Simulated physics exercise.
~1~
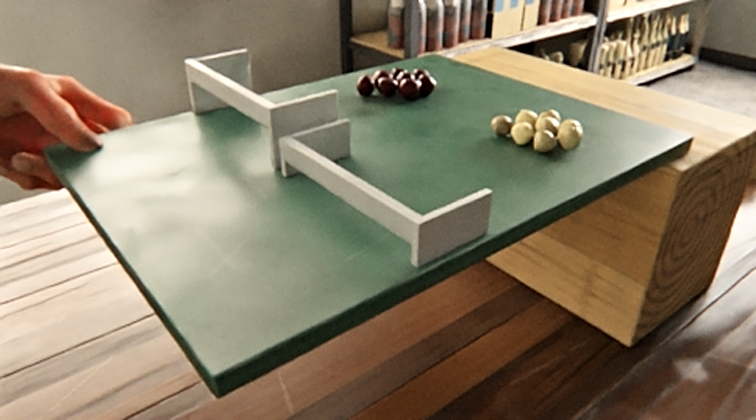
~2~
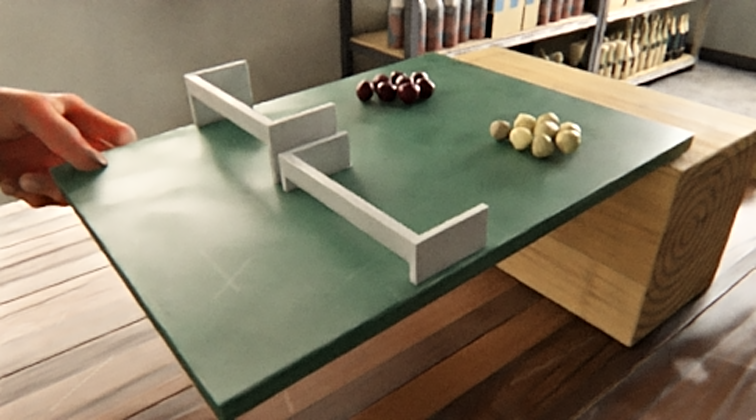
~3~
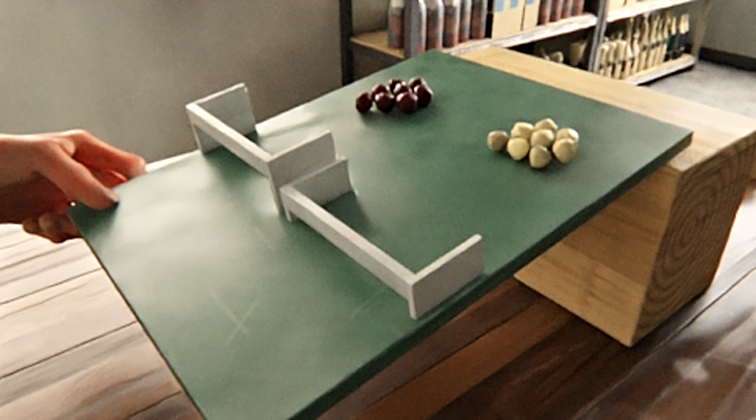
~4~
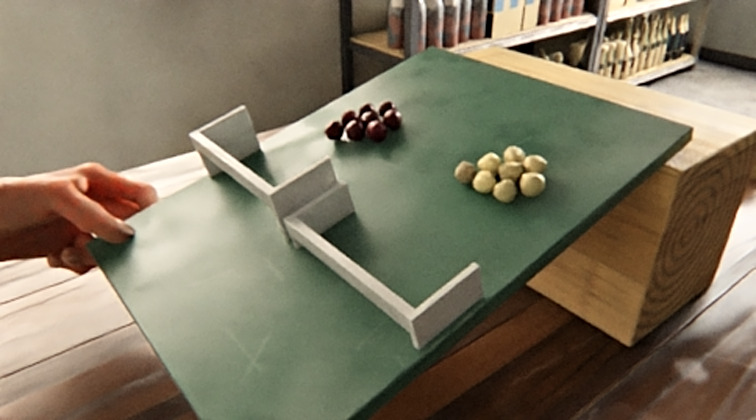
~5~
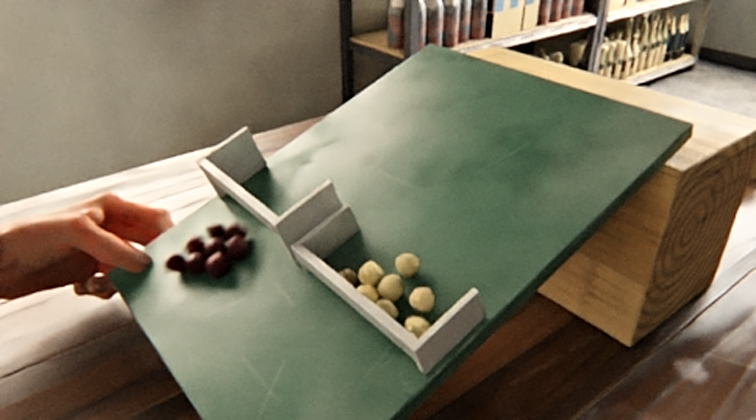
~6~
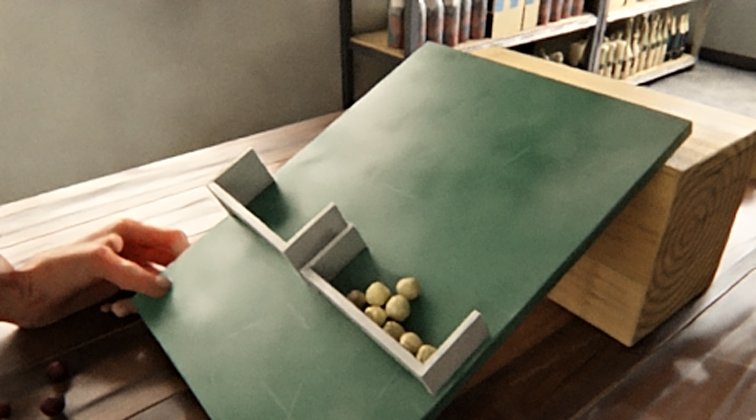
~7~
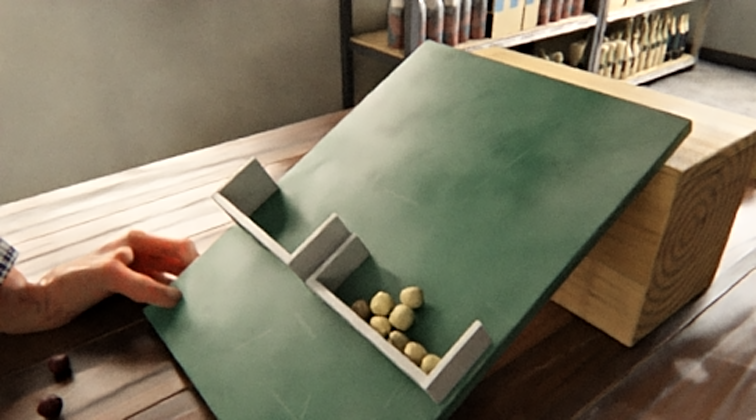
Green board tilting steeply as a hand lowers one end, dark red balls rolling past a grey barrier, pale ones gathering behind another.
